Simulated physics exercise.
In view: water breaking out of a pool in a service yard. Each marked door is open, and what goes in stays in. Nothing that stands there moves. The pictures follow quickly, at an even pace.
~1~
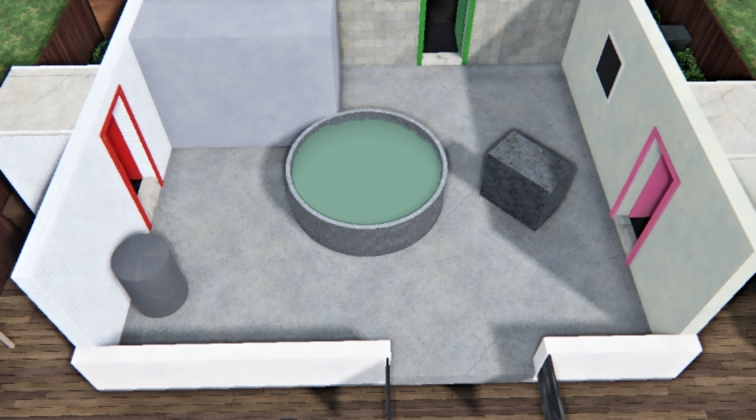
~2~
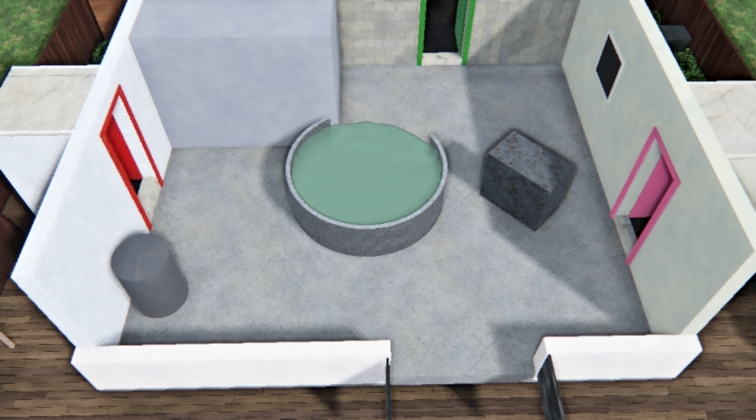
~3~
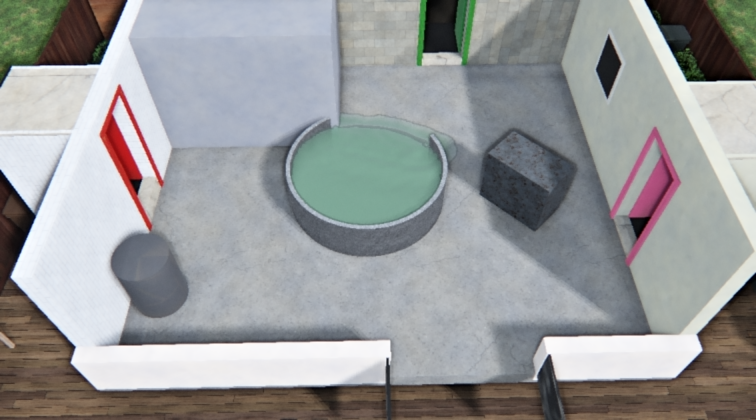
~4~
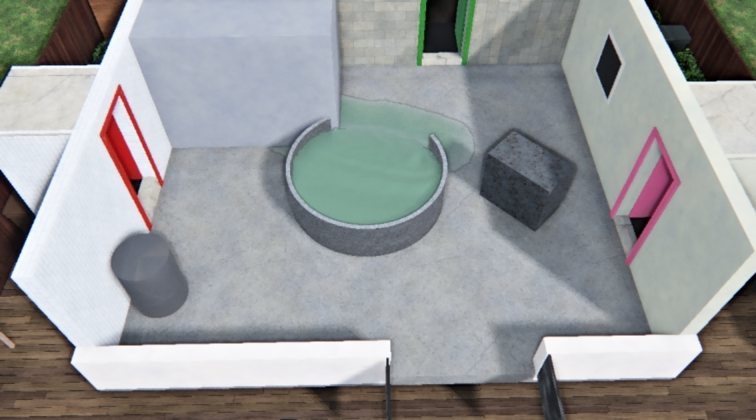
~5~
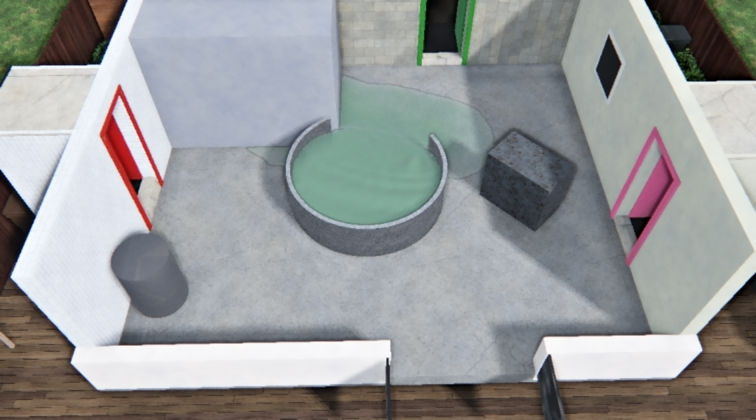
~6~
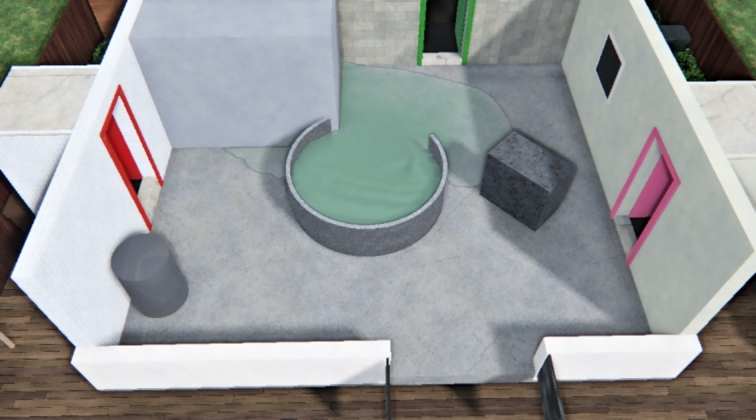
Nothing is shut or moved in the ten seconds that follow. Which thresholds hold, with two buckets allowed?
One by one: The green door lets in a lot; the pink door lets in a lot; the red door admits no more than that.
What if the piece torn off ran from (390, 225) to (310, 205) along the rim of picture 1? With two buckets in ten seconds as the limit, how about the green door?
One by one: The green door stays under.
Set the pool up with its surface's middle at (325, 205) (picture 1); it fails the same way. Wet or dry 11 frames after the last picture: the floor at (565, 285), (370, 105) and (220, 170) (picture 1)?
As listed: Clear, awash, flooded.
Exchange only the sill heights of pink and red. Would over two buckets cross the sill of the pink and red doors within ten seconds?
In short: Pink door keeps below it, red door keeps below it.
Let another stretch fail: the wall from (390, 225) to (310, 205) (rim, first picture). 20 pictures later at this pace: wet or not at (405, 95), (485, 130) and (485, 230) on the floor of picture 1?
As listed: Dry, free of water, dry.
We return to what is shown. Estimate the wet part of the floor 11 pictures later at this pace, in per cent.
Some 30 per cent.
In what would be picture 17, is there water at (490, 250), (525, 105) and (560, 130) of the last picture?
In turn: Free of water, flooded, awash.
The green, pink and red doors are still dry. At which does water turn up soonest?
It is the door marked green.
A moment on, water covers 30 % of the floor; the green door under two buckets in, the pink door not reached, the red door not reached.
Next, water covers 30 % of the floor; the green door far over two buckets in, the pink door not reached, the red door not reached.
Then, water covers 35 % of the floor; the green door far over two buckets in, the pink door not reached, the red door wet at the sill, nothing in.
Later, water covers 60 % of the floor; the green door far over two buckets in, the pink door under two buckets in, the red door wet at the sill, nothing in.
In the end, water covers 90 % of the floor; the green door far over two buckets in, the pink door over two buckets in, the red door wet at the sill, nothing in.
